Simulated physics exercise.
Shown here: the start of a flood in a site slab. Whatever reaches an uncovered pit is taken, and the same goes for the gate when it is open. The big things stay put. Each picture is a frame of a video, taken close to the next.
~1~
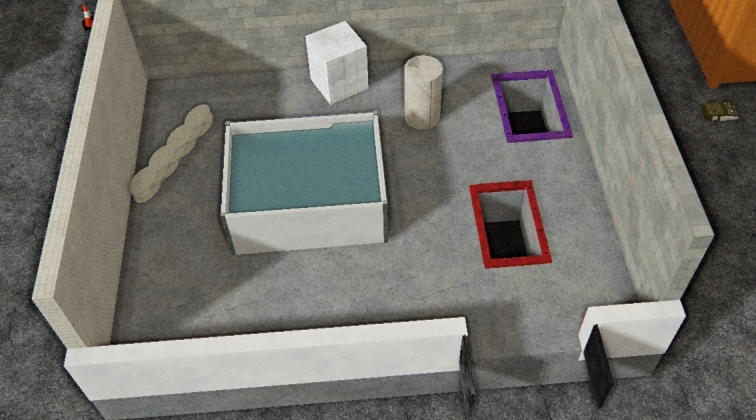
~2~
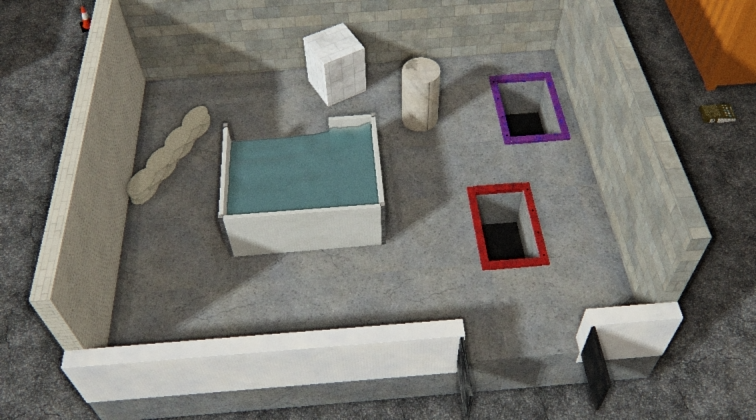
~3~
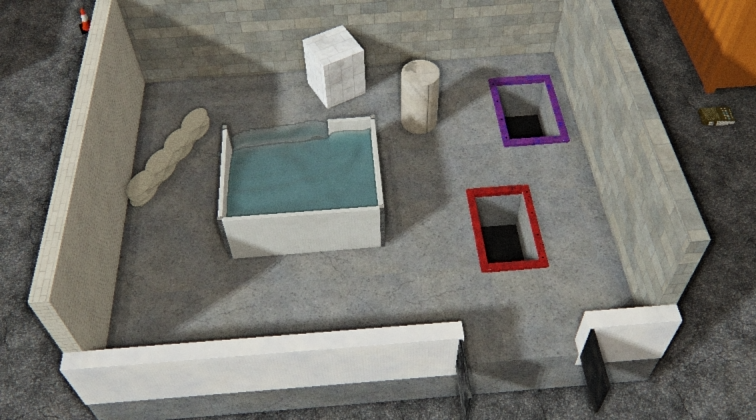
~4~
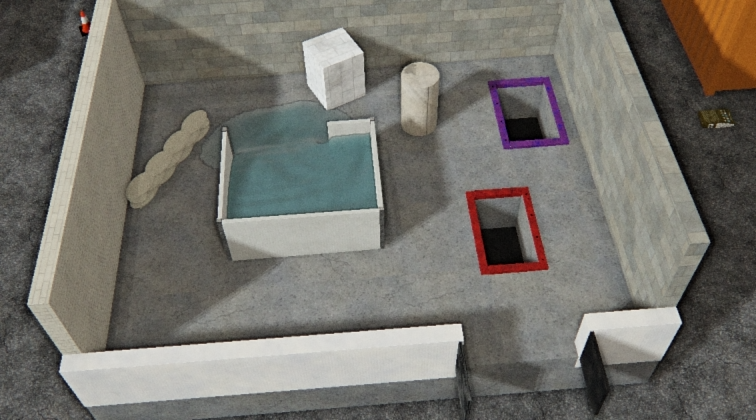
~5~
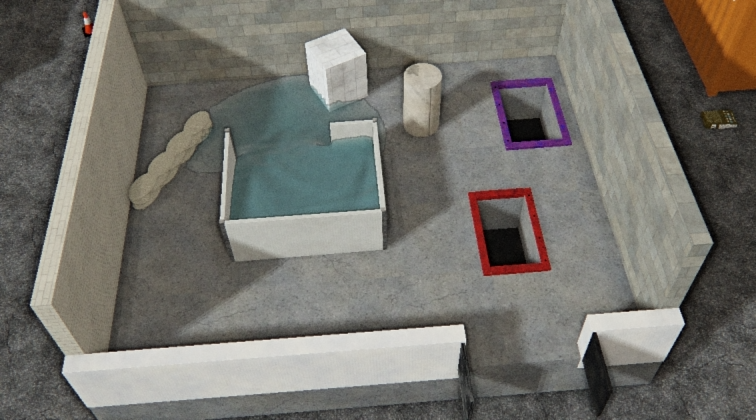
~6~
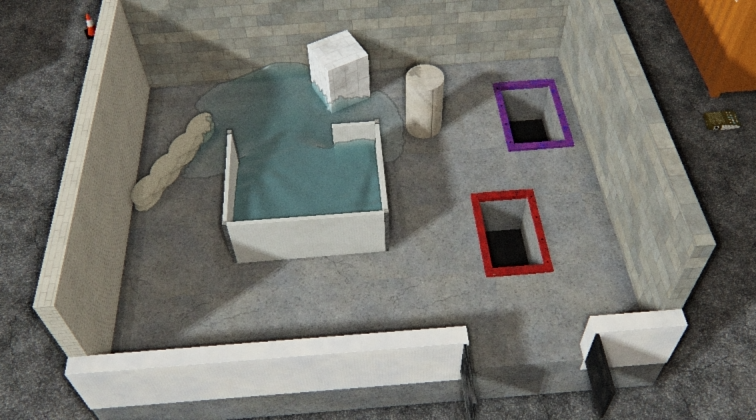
To begin with, still water fills an open white tank inside a walled slab, near a white block, a pale cylinder and two framed openings. A gap opens in the tank's far side and water pours out. It spreads across the floor behind the tank, reaching the twisted pale piece and the block.
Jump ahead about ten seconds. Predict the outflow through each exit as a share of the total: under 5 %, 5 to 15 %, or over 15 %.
My prediction: The gate swallows below five per cent. The purple pit swallows below five per cent. The red pit swallows below five per cent.
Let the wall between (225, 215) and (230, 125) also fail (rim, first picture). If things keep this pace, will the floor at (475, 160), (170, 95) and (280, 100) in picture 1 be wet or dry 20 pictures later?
Taking them in order, I'd say not reached, swamped and swamped.
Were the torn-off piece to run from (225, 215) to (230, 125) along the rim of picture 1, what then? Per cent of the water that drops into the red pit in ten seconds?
Roughly, in per cent: Red 10.
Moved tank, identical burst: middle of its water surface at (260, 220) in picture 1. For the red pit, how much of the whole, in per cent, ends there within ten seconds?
Within ten seconds roughly 6 percent of the total ends in the red pit.
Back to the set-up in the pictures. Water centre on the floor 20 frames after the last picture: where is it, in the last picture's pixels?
About (258, 154).
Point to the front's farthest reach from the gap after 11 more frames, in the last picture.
(553, 63).
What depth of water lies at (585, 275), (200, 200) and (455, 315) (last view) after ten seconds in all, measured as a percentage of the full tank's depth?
In turn 2, 4 and 10 in a hundred.
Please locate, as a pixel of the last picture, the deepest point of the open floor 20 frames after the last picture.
Around (134, 205).
A moment on, water covers 20 % of the floor; the gate 0 %, the purple pit 0 %, the red pit 0 %.
Next, water covers 30 % of the floor; the gate 0 %, the purple pit 0 %, the red pit 0 %.
Then, water covers 50 % of the floor; the gate 0 %, the purple pit 0 %, the red pit 0 %.
Later, water covers 80 % of the floor; the gate 0 %, the purple pit 1 %, the red pit 0 %.
In the end, water covers 95 % of the floor; the gate 3 %, the purple pit 2 %, the red pit 1 %.
